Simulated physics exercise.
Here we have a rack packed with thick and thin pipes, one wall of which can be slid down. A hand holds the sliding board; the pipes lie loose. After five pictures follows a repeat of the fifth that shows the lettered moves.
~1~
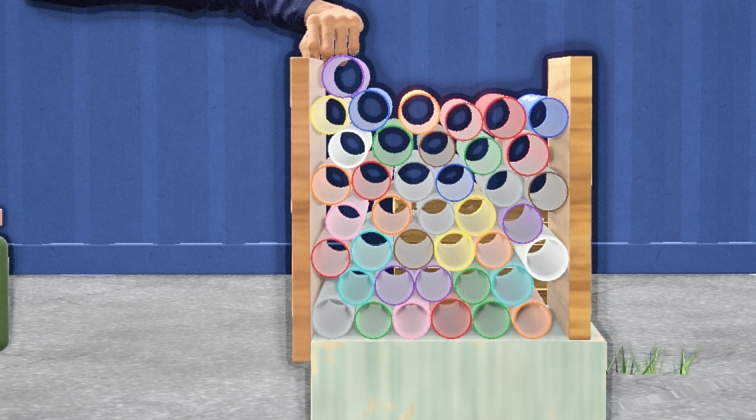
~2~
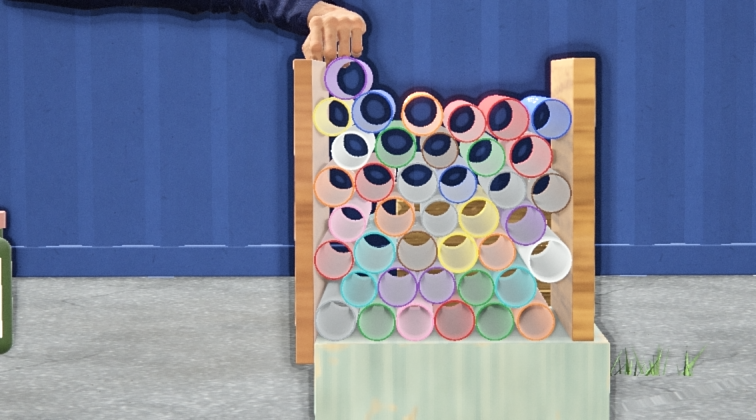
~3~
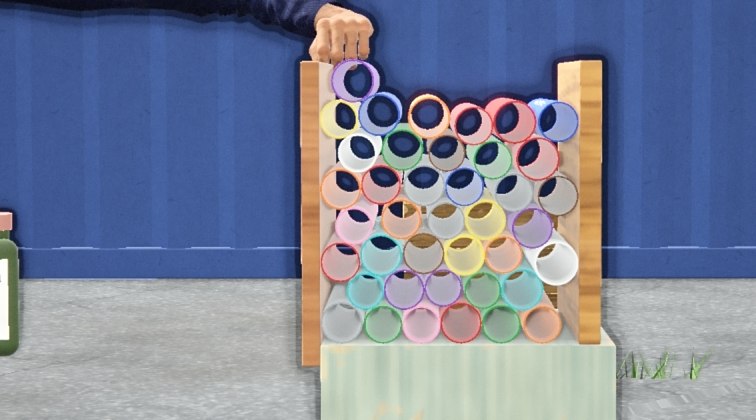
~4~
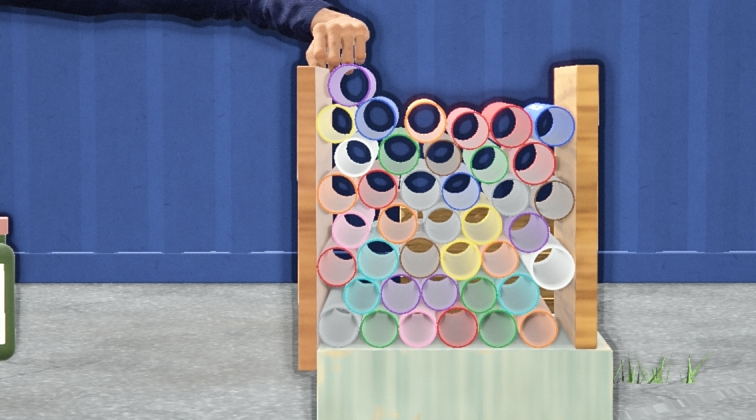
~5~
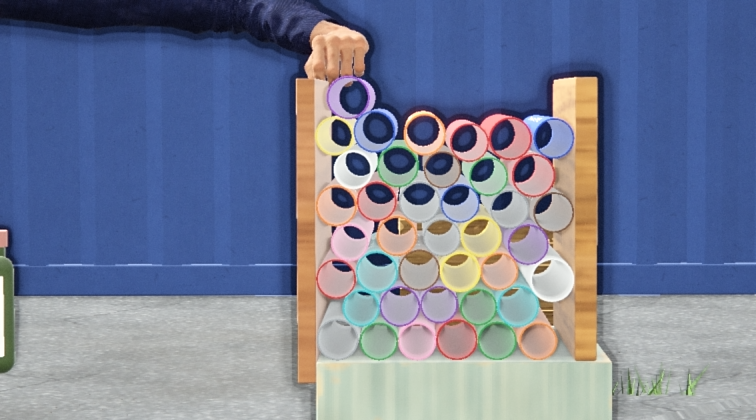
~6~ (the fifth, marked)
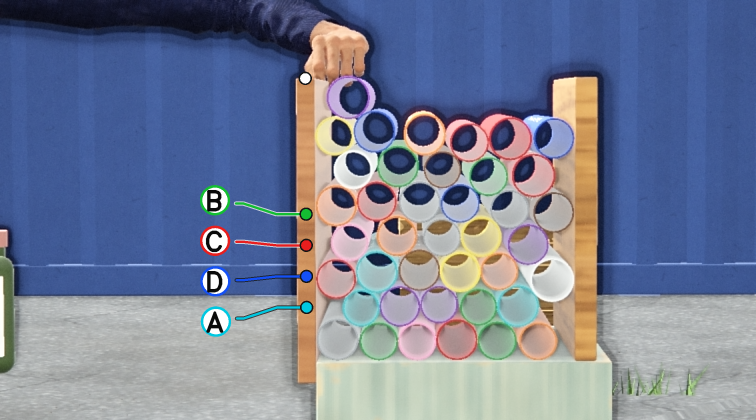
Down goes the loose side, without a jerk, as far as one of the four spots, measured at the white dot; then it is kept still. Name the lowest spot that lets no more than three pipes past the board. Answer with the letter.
Slide it to B.
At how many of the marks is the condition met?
One of them.
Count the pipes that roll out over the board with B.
The count is two.
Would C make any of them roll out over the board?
At C: Yes.
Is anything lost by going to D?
Yes, at D.
On the copy, A at (307, 307); B at (306, 214); C at (307, 245); D at (307, 276); the white dot at (306, 79).
On B. First, top of the board (315, 140).
Then, top of the board (316, 211).
Finally, top of the board (316, 214), two out over the board.
By contrast, A more than three out over the board; C more than three out over the board; D more than three out over the board.
